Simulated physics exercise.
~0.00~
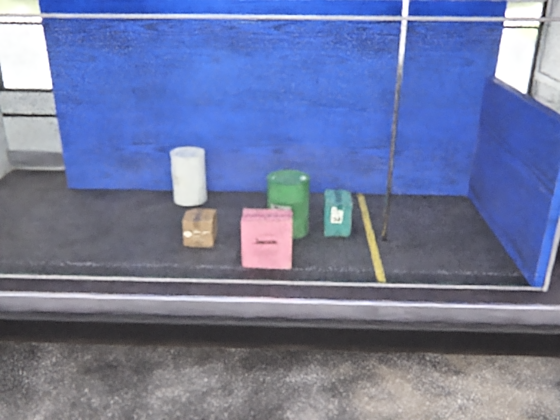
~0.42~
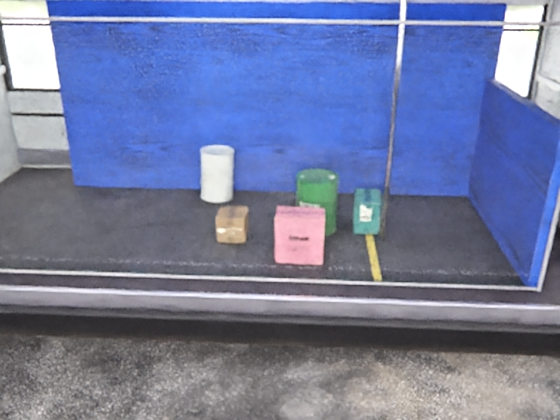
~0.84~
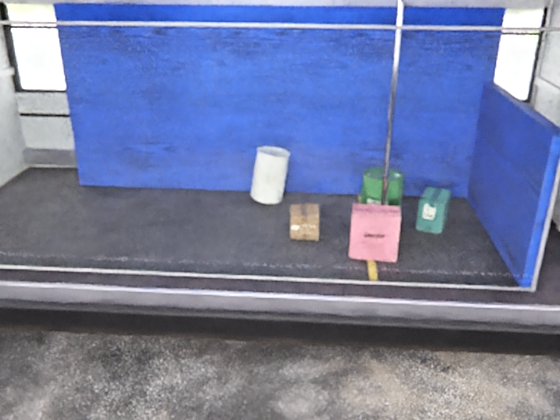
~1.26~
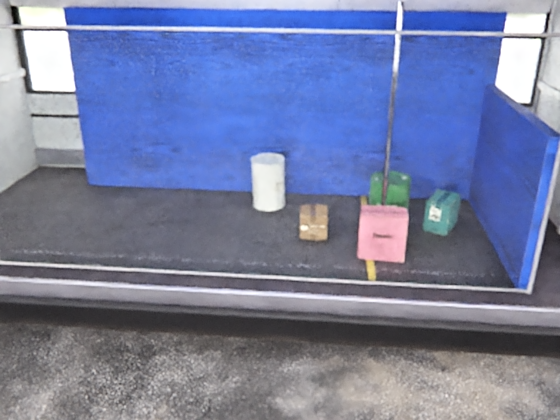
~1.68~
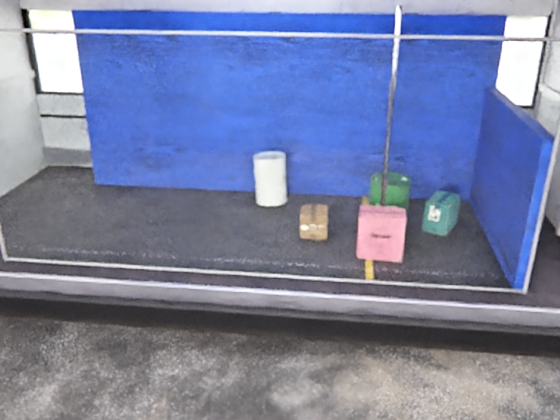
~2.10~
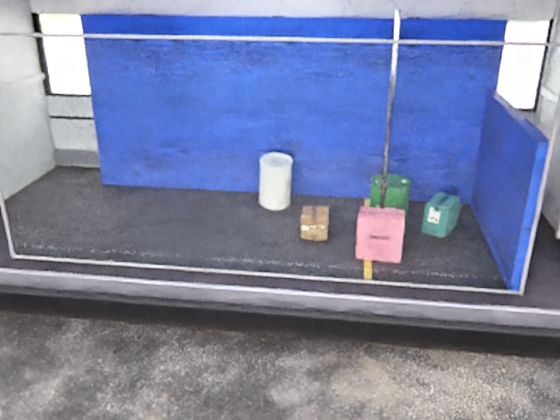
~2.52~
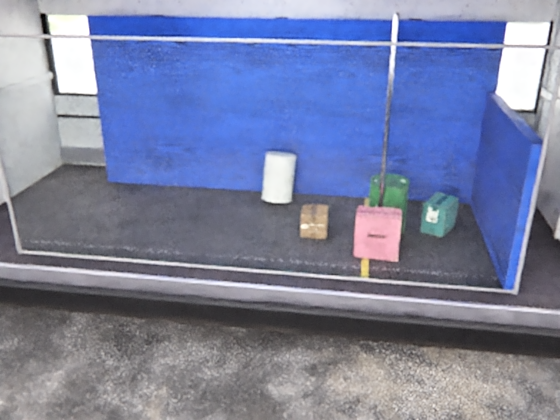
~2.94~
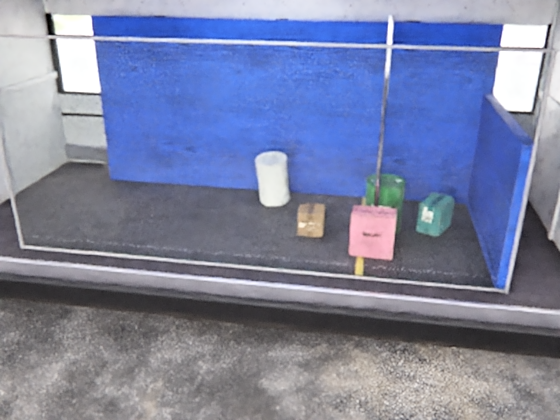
A long, open bay with a blue back wall, a blue panel at the right and a thin upright pole is seen from the front and slightly above. On its dark floor stand a white drum and a brown carton to the left, with a pink carton, a green drum and a teal carton nearer a yellow line. All five slide to the right together, and the white drum leans. The pink and teal cartons and the green drum cross the line. The load then settles, the white drum still wobbling slightly, with the brown carton stopped short of the line.
